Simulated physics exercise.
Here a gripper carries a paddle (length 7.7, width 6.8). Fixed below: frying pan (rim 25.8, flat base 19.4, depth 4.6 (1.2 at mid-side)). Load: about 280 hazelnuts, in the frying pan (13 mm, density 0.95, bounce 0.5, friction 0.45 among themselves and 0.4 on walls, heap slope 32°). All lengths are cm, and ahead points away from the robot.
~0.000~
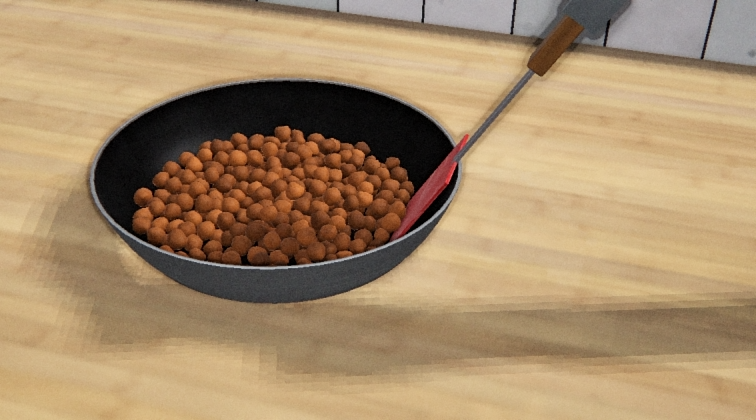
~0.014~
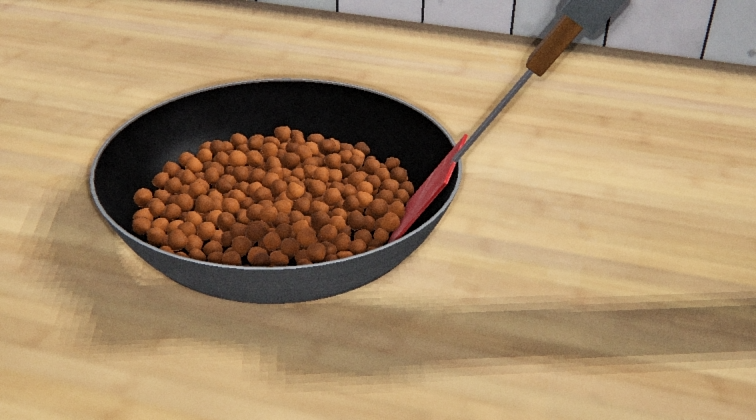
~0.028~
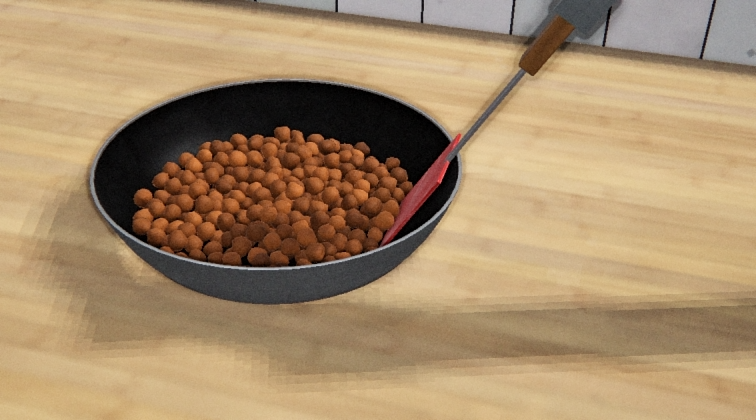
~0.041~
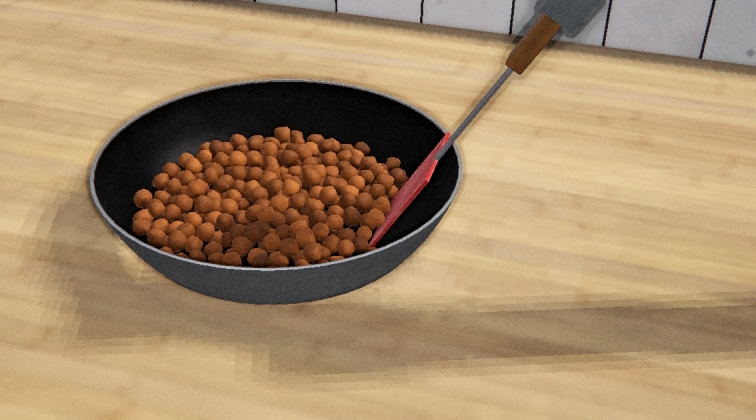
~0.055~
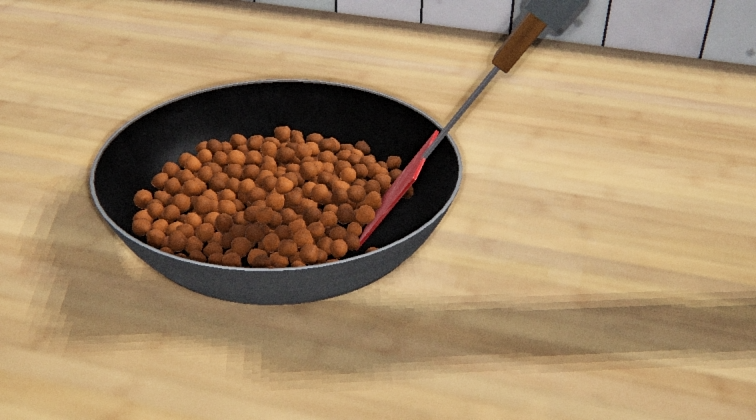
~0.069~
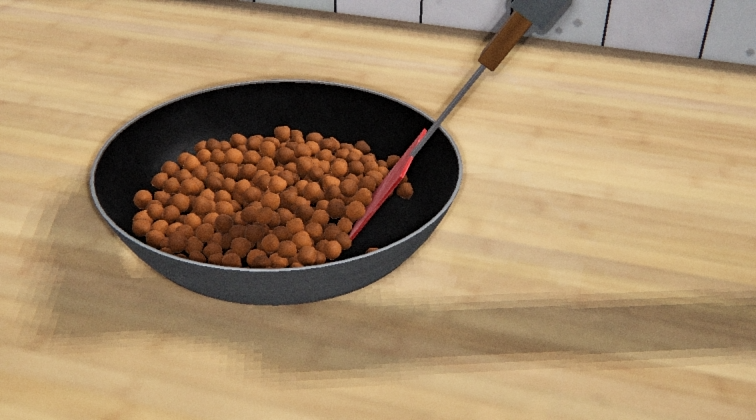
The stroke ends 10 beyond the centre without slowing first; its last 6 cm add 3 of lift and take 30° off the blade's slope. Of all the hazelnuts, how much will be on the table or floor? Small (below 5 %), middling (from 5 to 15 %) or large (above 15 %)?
On the table or floor the share is middling, from 5 to 15 %.
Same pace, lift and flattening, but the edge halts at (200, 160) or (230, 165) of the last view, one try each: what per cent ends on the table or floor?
Some 0 and 0 per cent.
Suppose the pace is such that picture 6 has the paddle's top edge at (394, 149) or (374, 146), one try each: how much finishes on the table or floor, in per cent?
About 15 and 20 per cent.
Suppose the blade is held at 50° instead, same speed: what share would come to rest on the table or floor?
Then about 10 per cent.
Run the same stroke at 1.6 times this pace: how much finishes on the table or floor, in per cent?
About 20 per cent.
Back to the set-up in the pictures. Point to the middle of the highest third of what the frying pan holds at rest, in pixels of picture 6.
At about (168, 185).
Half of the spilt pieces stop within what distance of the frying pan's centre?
Roughly 22 cm.
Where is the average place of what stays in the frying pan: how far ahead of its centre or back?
About 3.5 cm ahead.
After 0.16 s, sloping 59°, highest piece 5 above the table; 278 in the frying pan.
After 0.26 s, sloping 50°, highest piece 6 above the table; 278 in the frying pan.
After 0.50 s, sloping 29°, highest piece 6 above the table; 250 in the frying pan, 28 on the table or floor.
After 1.55 s, sloping 29°, highest piece 5 above the table; 249 in the frying pan, 29 on the table or floor.
At rest, 249 in the frying pan, 29 on the table or floor. That is 10 % on the table or floor.
